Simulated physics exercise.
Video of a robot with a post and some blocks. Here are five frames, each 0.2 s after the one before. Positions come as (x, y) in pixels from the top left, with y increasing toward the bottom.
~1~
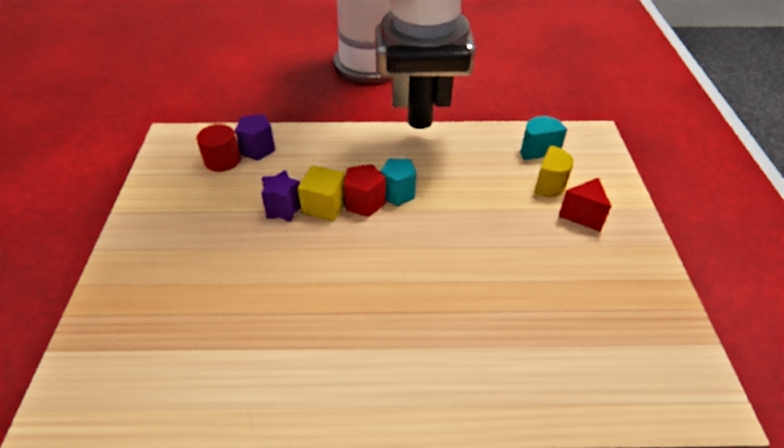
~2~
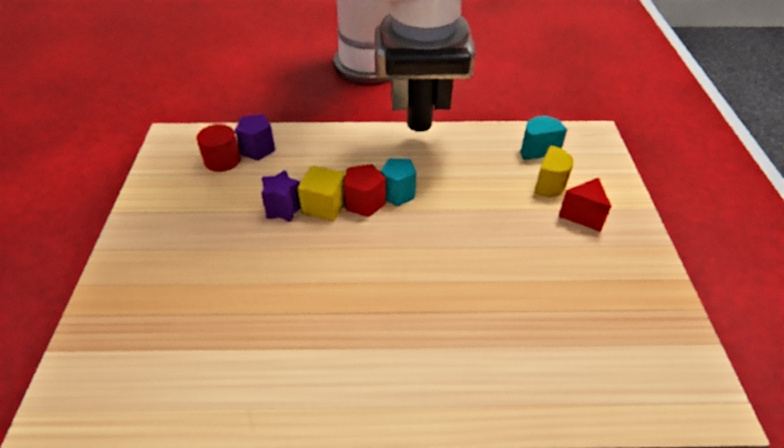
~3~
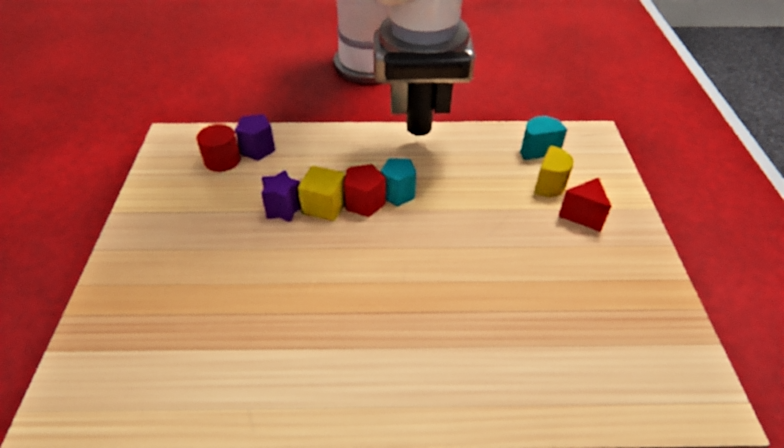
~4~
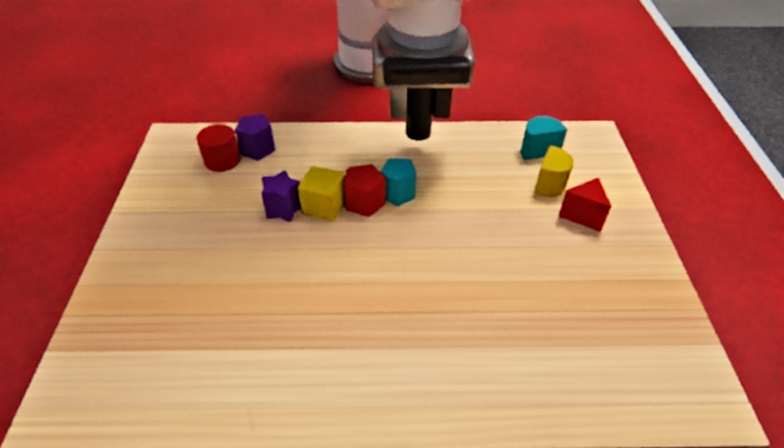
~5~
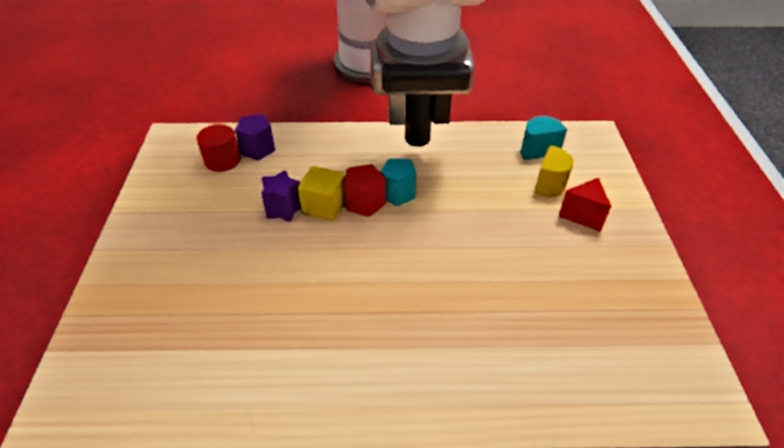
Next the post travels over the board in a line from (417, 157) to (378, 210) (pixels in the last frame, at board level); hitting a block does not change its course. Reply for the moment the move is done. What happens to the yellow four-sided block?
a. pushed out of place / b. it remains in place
b.
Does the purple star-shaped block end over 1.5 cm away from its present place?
No, that is not how it ends up.
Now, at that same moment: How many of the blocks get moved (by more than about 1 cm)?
It should be two.
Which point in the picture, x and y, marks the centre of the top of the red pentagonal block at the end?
Its top centre is at about (347, 200).
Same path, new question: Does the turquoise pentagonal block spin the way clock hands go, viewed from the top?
I expect not.
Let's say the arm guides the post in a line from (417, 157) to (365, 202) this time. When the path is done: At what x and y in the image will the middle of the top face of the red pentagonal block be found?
Just about (348, 199).
On the path given first. One third of the way, post at (404, 156); nothing pushed yet.
Two thirds of the way, post at (391, 174); red pentagonal block at (361, 182), turned 25° clockwise; turquoise pentagonal block at (397, 186), turned 25° anticlockwise.
At the end, post at (377, 193); purple star-shaped block still; yellow four-sided block still; red pentagonal block at (347, 200), turned 25° clockwise; turquoise pentagonal block at (396, 203), turned 50° anticlockwise.
